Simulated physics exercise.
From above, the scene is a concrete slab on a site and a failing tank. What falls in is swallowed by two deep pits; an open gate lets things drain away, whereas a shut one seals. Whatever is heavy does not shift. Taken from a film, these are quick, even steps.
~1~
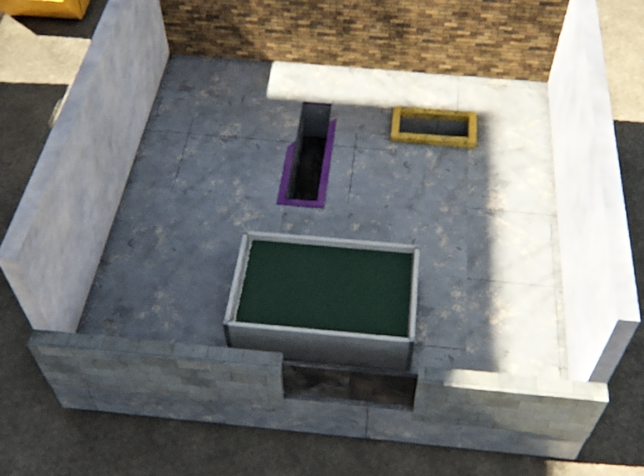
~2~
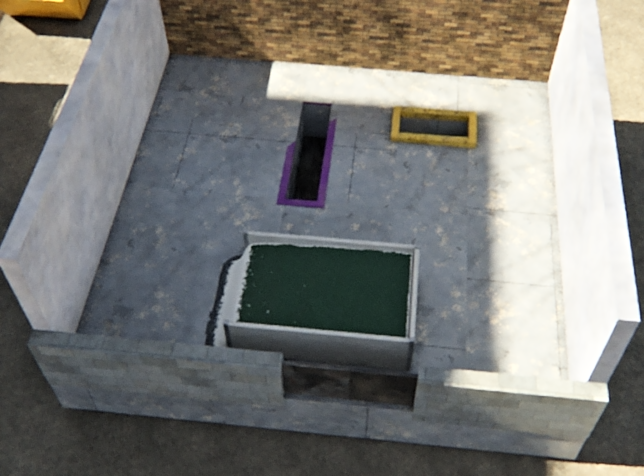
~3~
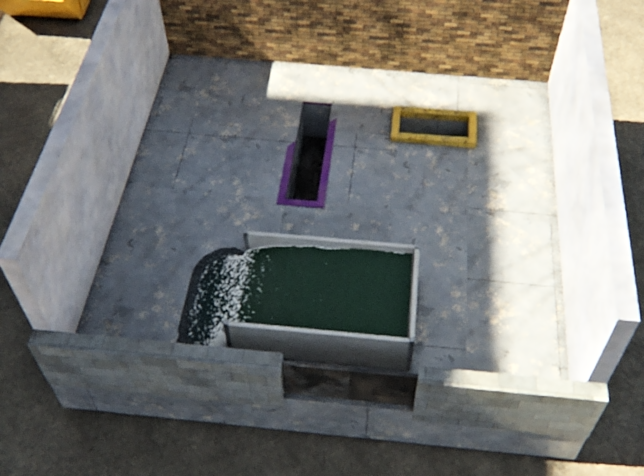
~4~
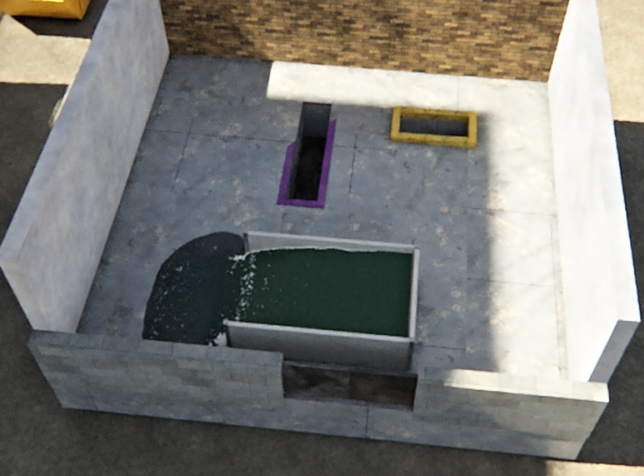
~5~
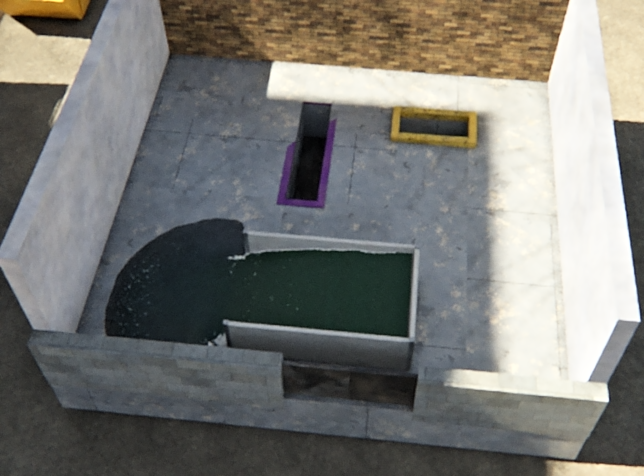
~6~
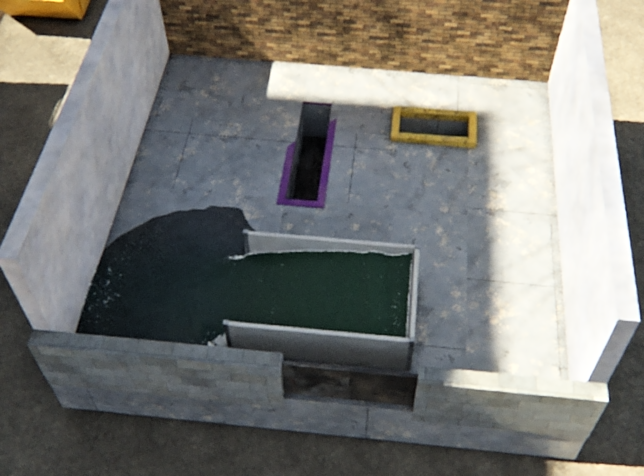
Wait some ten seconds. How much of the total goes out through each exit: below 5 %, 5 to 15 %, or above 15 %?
My prediction: Gate: Short of five per cent, yellow pit: Short of five per cent, purple pit: Beyond fifteen per cent.
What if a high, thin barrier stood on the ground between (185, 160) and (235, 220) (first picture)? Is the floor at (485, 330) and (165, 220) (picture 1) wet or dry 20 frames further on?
In the listed order, the first spot is spared and the second is swamped.
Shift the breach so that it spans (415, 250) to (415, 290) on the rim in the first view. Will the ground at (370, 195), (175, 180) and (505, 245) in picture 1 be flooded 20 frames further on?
Well, the first is missed by the spill, the next missed by the spill, the last hit by the spill.
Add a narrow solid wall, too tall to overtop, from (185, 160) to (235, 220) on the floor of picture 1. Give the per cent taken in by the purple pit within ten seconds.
About 12 percent goes into the purple pit.
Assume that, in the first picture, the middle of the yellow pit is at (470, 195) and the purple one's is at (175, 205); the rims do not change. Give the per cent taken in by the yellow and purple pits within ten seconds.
The yellow pit receives 0 per cent and the purple pit 55 per cent.
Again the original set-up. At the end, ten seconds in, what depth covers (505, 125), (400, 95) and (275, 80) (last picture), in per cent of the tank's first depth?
Roughly 4 per cent, 4 per cent and 6 per cent.
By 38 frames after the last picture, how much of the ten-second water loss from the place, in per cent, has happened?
Near 35 in a hundred.
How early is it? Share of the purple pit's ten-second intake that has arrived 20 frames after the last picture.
Roughly 0 per cent.
A moment on, water covers 20 % of the floor; the gate 0 %, the yellow pit 0 %, the purple pit 0 %.
Next, water covers 20 % of the floor; the gate 0 %, the yellow pit 0 %, the purple pit 0 %.
Then, water covers 40 % of the floor; the gate 0 %, the yellow pit 0 %, the purple pit 0 %.
Later, water covers 60 % of the floor; the gate 0 %, the yellow pit 0 %, the purple pit 9 %.
In the end, water covers 85 % of the floor; the gate 0 %, the yellow pit 0 %, the purple pit 23 %.
